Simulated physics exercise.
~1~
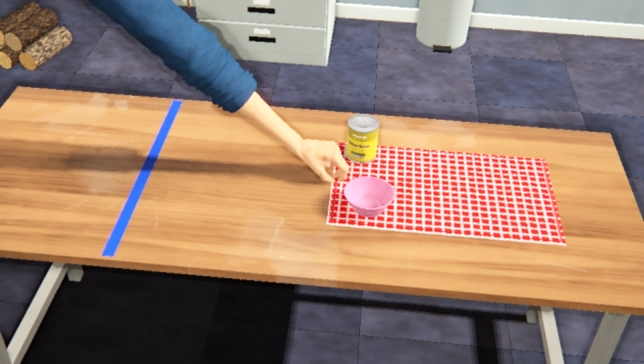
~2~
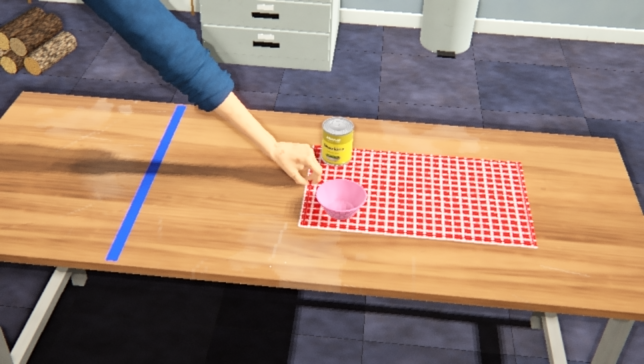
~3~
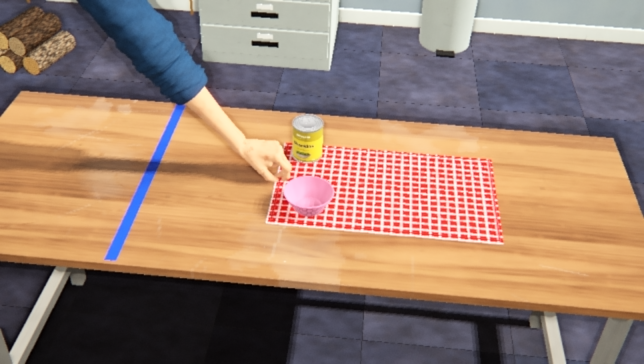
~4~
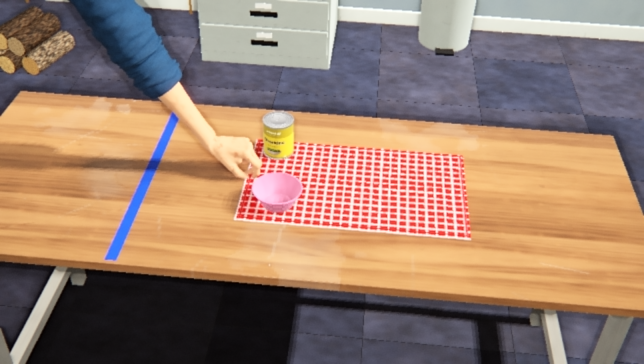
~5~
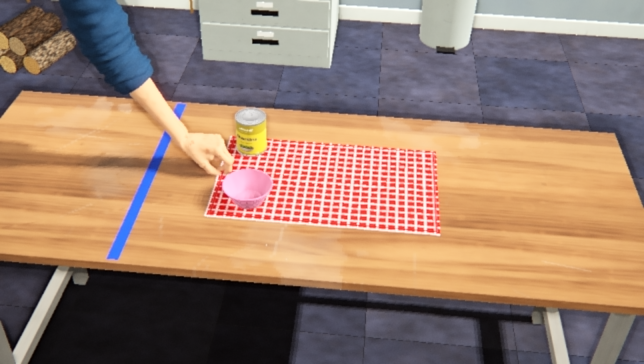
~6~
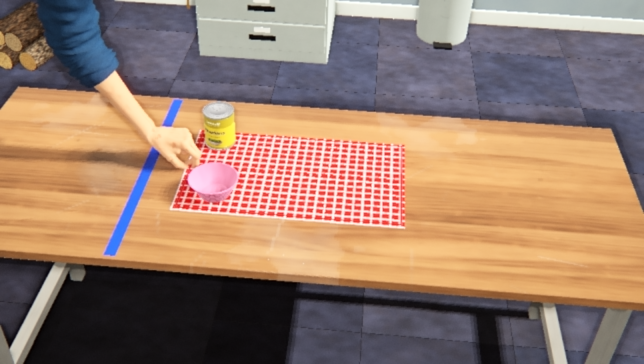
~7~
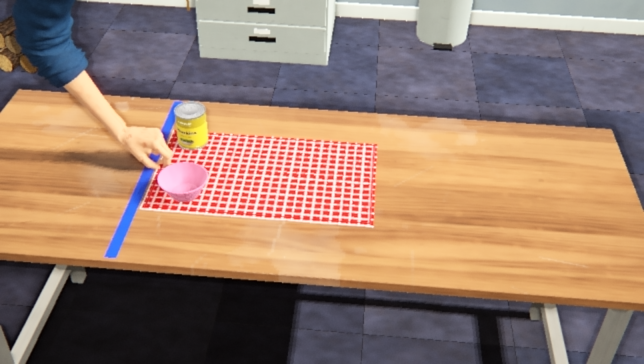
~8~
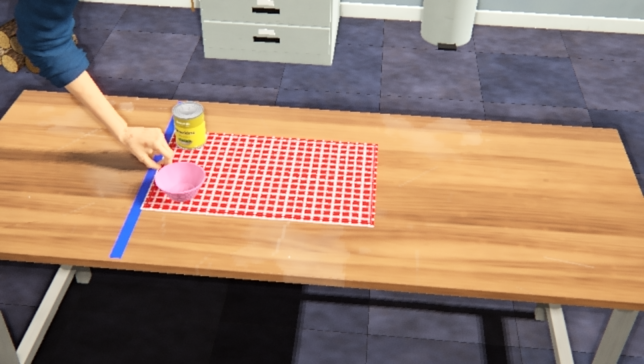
On a wooden desk, a hand pulls a red checked cloth carrying a yellow tin and pink bowl left to blue tape.
